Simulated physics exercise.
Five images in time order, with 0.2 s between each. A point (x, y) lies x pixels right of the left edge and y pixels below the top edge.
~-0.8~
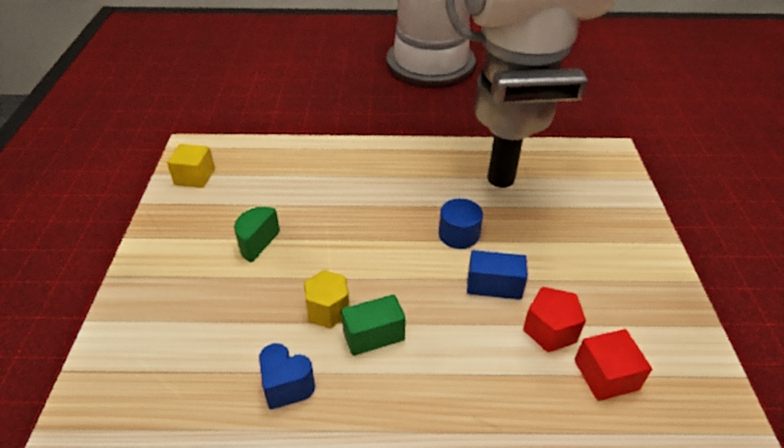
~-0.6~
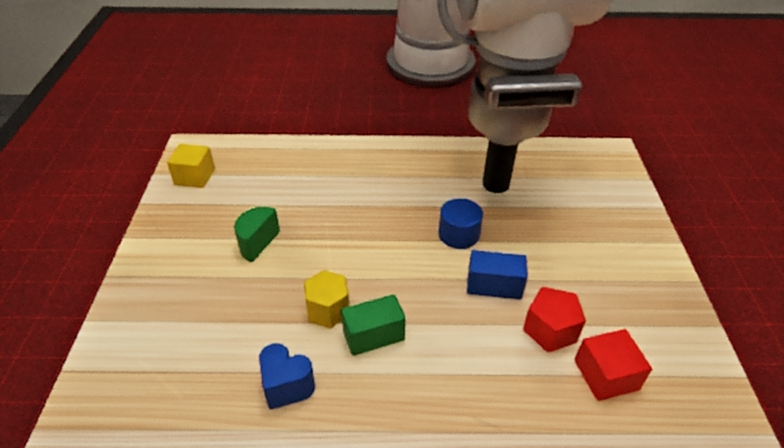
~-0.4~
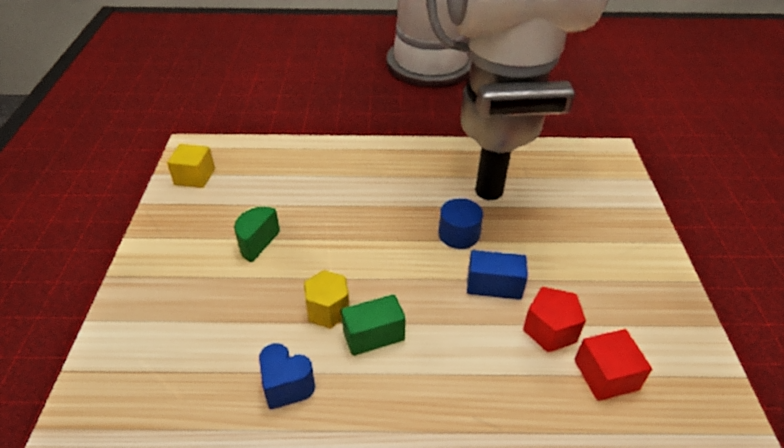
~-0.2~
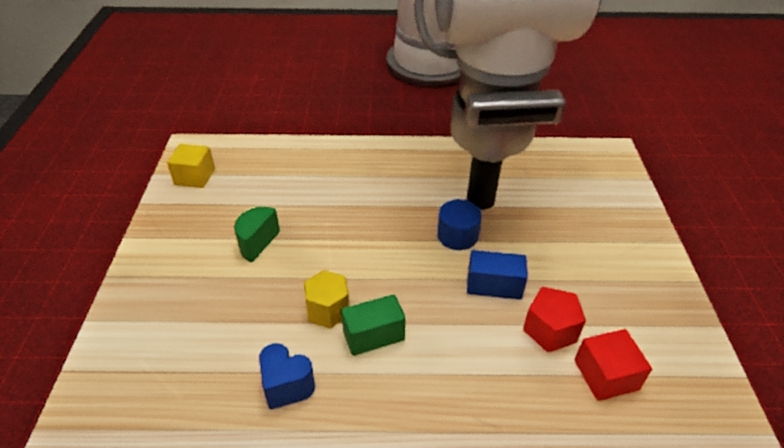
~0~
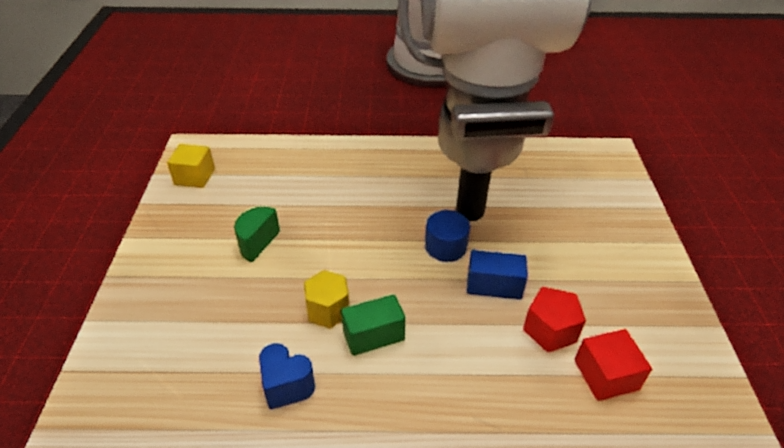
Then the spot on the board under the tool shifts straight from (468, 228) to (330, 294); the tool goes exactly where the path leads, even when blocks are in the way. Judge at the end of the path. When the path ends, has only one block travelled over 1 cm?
No, that is not how it ends up.
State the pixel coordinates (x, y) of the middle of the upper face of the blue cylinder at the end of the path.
The blue cylinder ends near (379, 283).
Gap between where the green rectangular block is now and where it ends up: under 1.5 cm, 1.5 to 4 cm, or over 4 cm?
It goes hardly anywhere, under 1.5 cm.
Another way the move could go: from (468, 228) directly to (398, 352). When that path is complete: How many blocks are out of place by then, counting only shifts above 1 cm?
Count: 2.
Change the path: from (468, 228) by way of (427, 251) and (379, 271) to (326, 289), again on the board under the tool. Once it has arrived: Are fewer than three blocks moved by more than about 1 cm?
Yes, I think so.
On the path given first. One third of the way, tool at (426, 232); blue cylinder at (412, 251).
Two thirds of the way, tool at (378, 254); blue cylinder at (387, 277).
At the end, tool at (328, 277); yellow six-sided block at (314, 300); green rectangular block at (376, 317), turned 15° clockwise; blue cylinder at (379, 283); blue rectangular block still.
